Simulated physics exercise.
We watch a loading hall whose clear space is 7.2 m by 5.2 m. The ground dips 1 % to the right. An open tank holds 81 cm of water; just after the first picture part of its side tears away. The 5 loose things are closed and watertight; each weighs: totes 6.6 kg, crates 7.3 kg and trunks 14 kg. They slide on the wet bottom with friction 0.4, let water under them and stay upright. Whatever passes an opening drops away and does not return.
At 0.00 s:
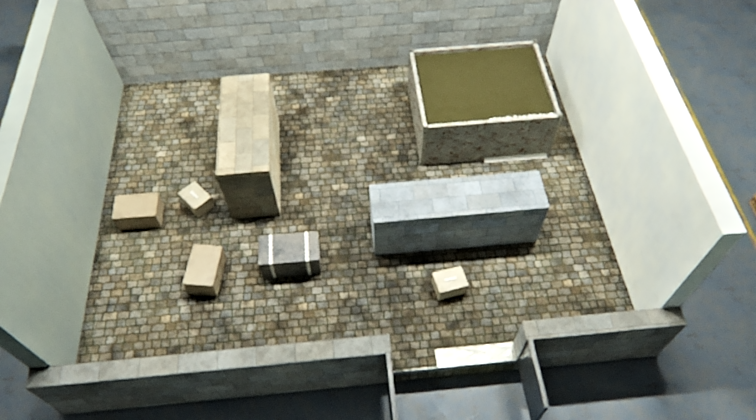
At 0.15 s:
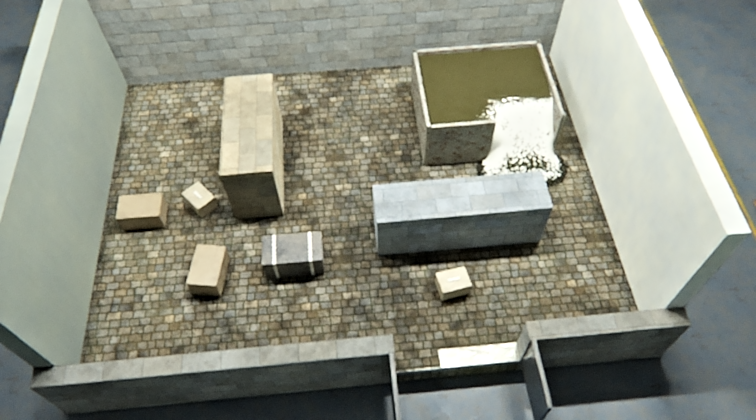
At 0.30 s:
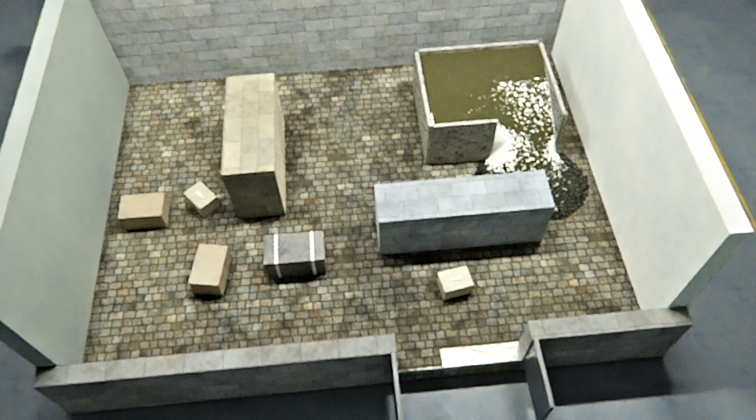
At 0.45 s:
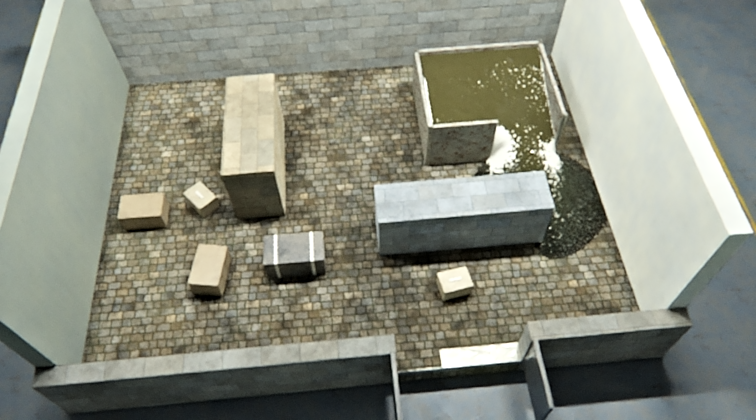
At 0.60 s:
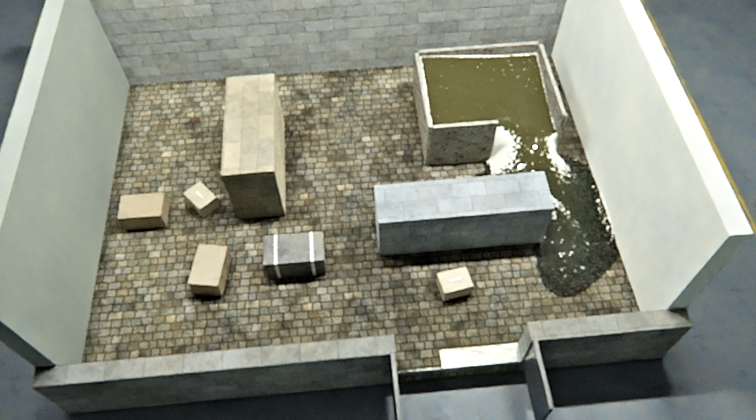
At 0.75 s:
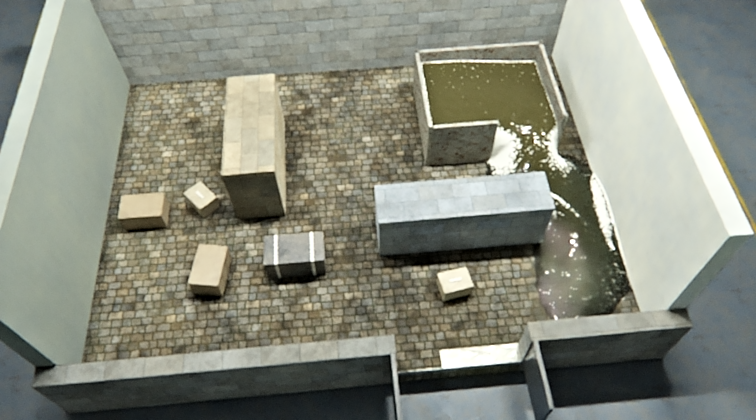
Murky water burst through the front of an open tank at the back right of a walled, cobbled yard, then spread forward along the right wall, past a long gray block, while the scattered boxes stayed put.
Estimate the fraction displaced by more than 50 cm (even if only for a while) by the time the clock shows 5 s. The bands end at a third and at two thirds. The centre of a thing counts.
That comes to from one to two thirds.
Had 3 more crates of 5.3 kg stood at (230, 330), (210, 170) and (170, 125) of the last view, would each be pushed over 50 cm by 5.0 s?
In that order: Over, short of it, less.
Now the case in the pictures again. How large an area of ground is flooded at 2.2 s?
Roughly 17 m2.
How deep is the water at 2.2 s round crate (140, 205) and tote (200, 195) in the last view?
Roughly 0 and 0 cm.
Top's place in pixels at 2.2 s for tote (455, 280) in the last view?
Near (431, 260).
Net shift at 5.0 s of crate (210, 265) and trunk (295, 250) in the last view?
In that order: 140 cm, 200 cm.
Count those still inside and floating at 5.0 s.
At that moment 2.
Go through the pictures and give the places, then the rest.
A tote at (450, 279) rests on the ground; a crate at (135, 205), on the bottom; 2.8 m2 under water; 0 of 5 have shifted, in the first picture.
A tote at (454, 280) rests on the ground; a crate at (139, 206) rests on the ground; 3.5 m2 under water; 0 of 5 have shifted, in the second picture.
A tote at (456, 279) rests on the ground; a crate at (141, 205) rests on the ground; water covers 4.4 m2; 0 of 5 have shifted, in the third picture.
A tote at (455, 280), on the bottom; a crate at (141, 205) rests on the ground; water covers 5.2 m2; 0 of 5 have shifted, in the fourth picture.
A tote at (455, 280), on the bottom; a crate at (141, 205), on the bottom; 5.8 m2 under water; 0 of 5 have shifted, in the fifth picture.
A tote at (455, 280) rests on the ground; a crate at (141, 205), on the bottom; 6.7 m2 under water; 0 of 5 have shifted, in the sixth picture.
After 1.1 s 0 of 5 are over 50 cm from their spots; 0 afloat.
After 2.2 s 0 of 5 are over 50 cm from their spots; 0 afloat.
After 3.5 s 3 of 5 are over 50 cm from their spots; 1 afloat.
After 5.0 s 3 of 5 are over 50 cm from their spots, and 3 have been at some point; 2 afloat.
